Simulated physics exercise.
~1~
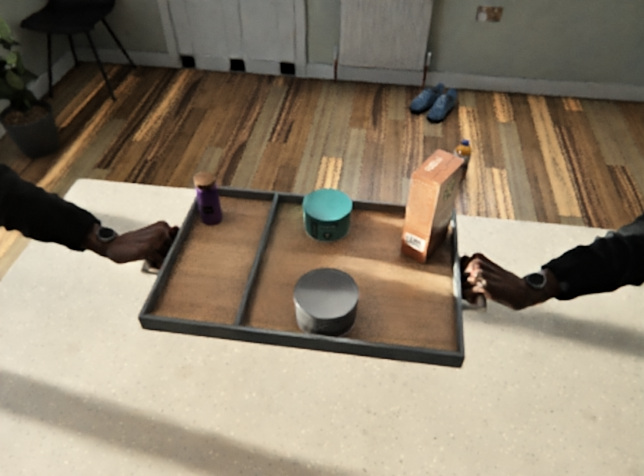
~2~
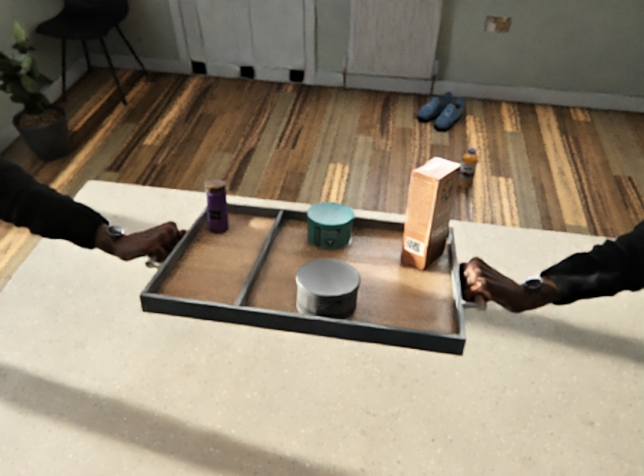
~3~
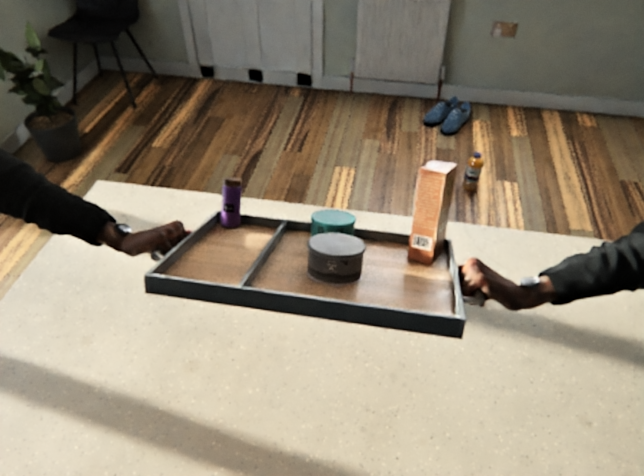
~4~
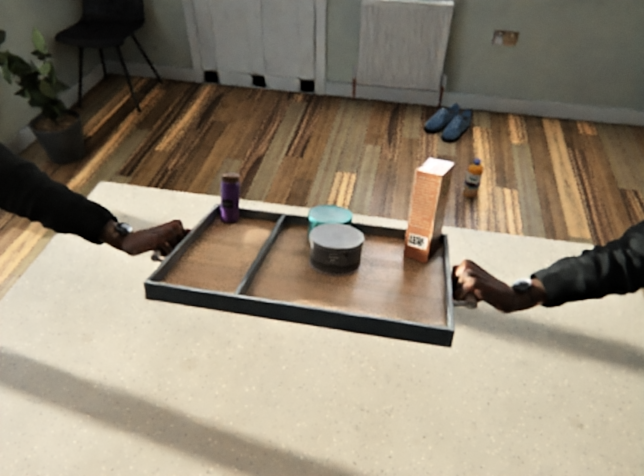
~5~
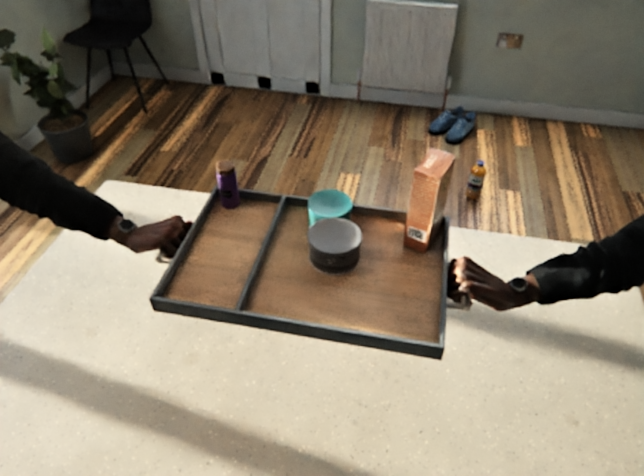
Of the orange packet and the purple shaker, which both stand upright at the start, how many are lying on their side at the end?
None of them are lying down. The orange packet and the purple shaker are both still standing on the tray at the end.
